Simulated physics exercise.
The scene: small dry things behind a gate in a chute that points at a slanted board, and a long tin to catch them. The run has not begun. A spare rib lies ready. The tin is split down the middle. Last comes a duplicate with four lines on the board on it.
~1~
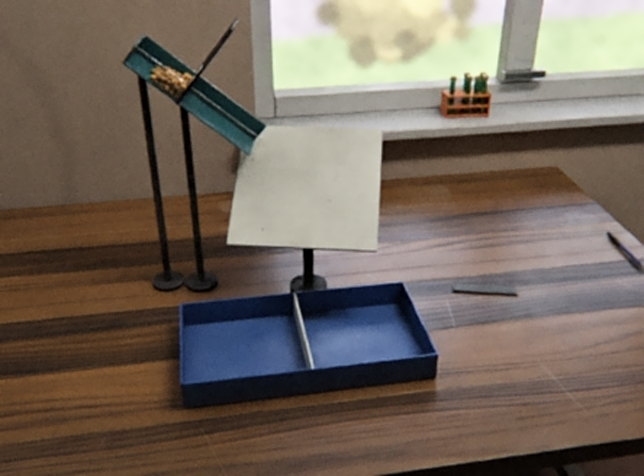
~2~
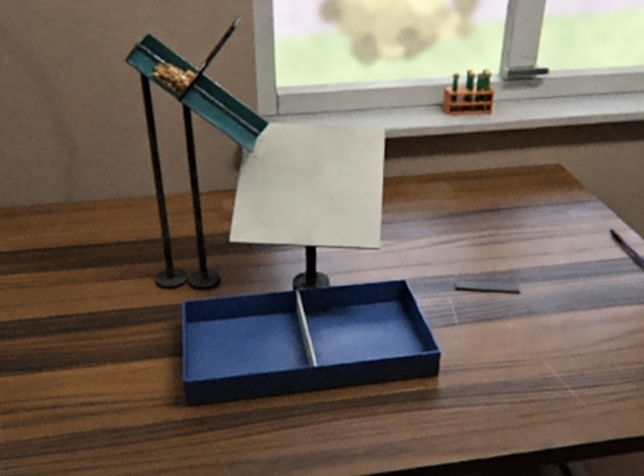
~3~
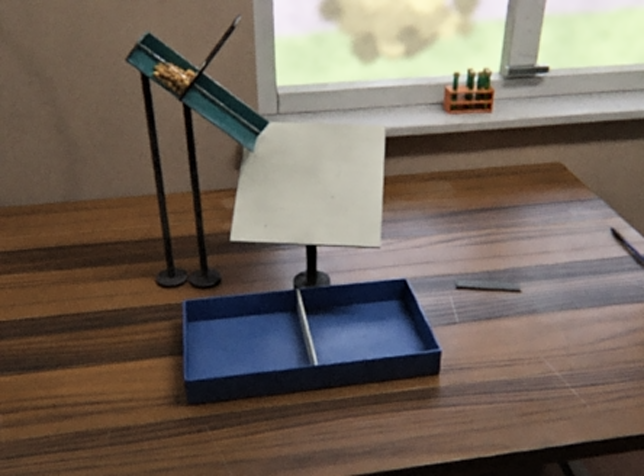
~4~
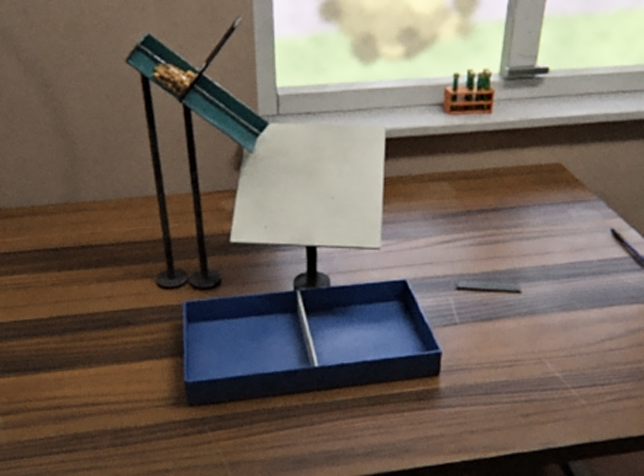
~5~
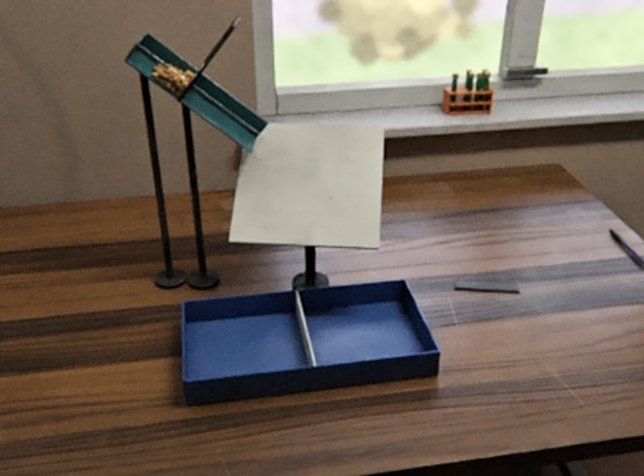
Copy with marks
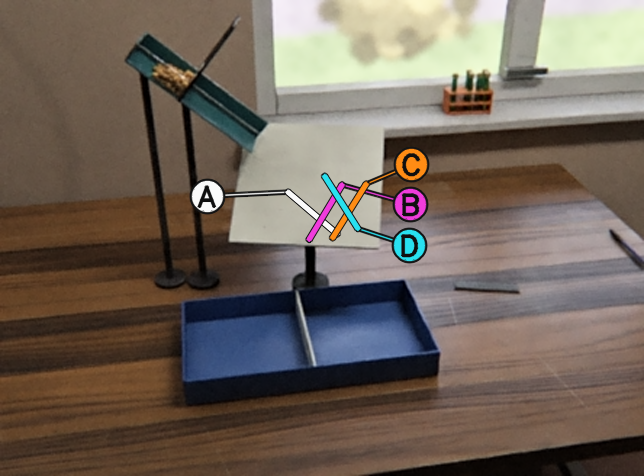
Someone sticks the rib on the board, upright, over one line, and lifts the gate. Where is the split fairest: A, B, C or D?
Line C does it best.
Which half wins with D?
The right half.
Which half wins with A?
Right.
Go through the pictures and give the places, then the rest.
Load behind the gate (175, 81), round wooden beads; lip of the chute (252, 148), sloping fairly steeply, in the first picture.
Middle of the board (310, 182), tilted fairly steeply; middle of its low edge (304, 245); of its high edge (316, 124), in the second picture.
Front corners of the tin (185, 380) and (441, 350); front end of its middle wall (317, 365), in the third picture.
Middle of the load (178, 79); lip (255, 146), in the fourth picture.
Middle of the load (177, 78); lip (254, 146), in the fifth picture.
On the marked copy, line A from (288, 192) to (337, 233); line B from (342, 184) to (309, 239); line C from (366, 184) to (332, 237); line D from (324, 176) to (357, 228).
If A is chosen, of what is caught, about a tenth in the left half, the larger part in the right.
If B is chosen, of what is caught, the larger part in the left half, about a tenth in the right.
If C is chosen, of what is caught, roughly half in the left half, roughly half in the right.
If D is chosen, of what is caught, just a few in the left half, almost all in the right.
